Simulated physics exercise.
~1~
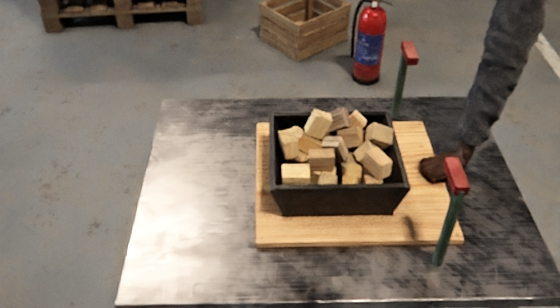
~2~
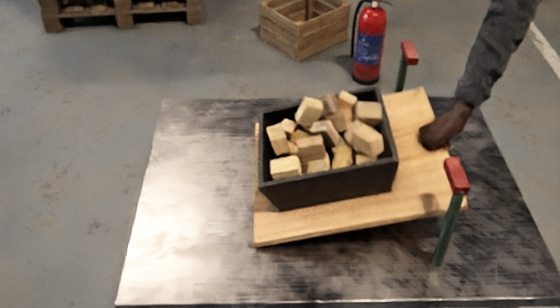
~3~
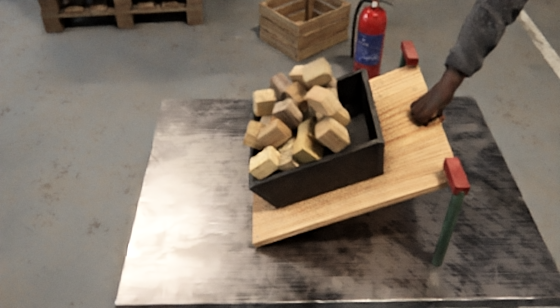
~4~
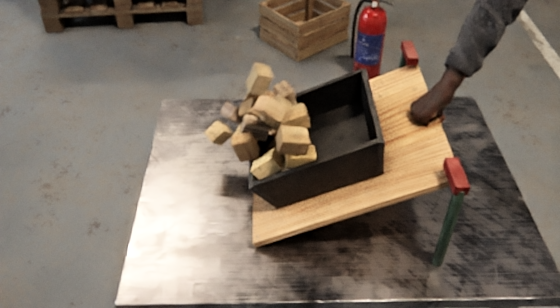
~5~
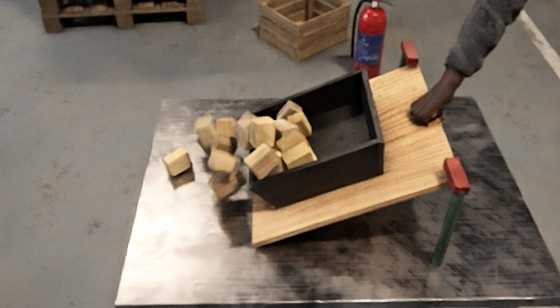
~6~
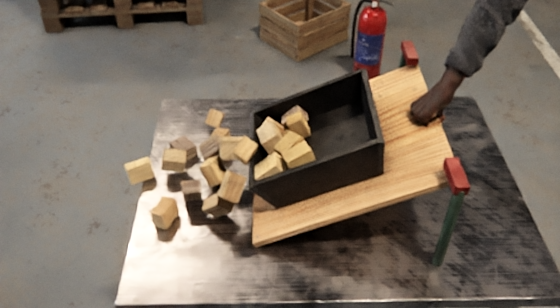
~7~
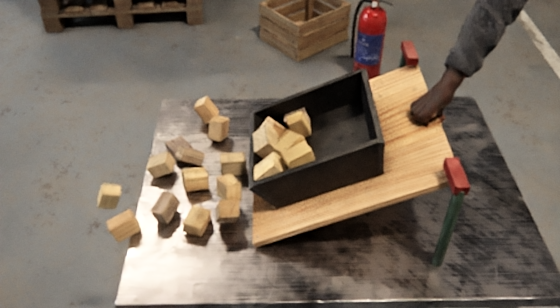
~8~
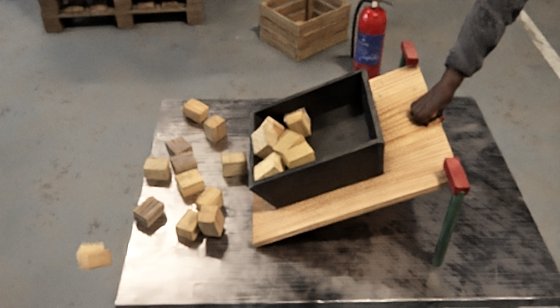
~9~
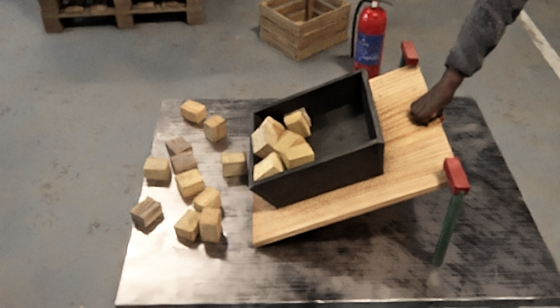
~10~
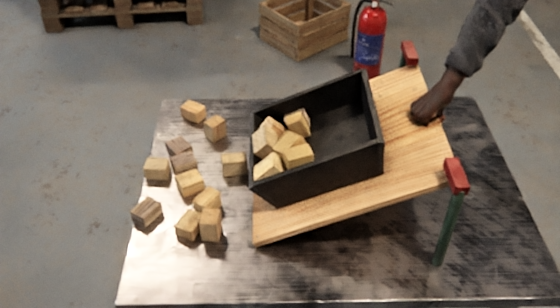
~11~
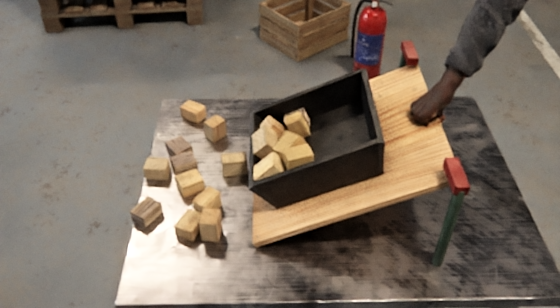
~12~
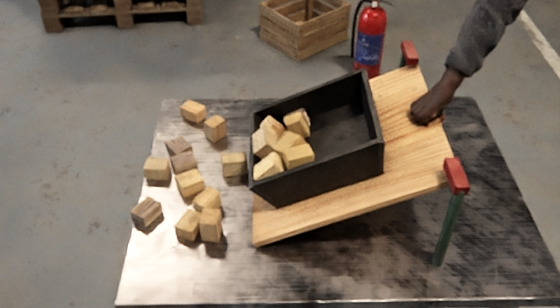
A dark hand and grey sleeve reach in from the upper right to a pale wooden board on a scuffed black metal table, seen from above in a workshop. Bolted to the board is a black tub heaped with light wooden blocks, with red-topped green stops at the right and a fire extinguisher and crate behind. The hand yanks up the board's right side until it meets the stops. Blocks slide left, spill over the tub's lower end and scatter across the table, one dropping off the left edge. The board stays tilted, with several blocks still bunched in the tub.
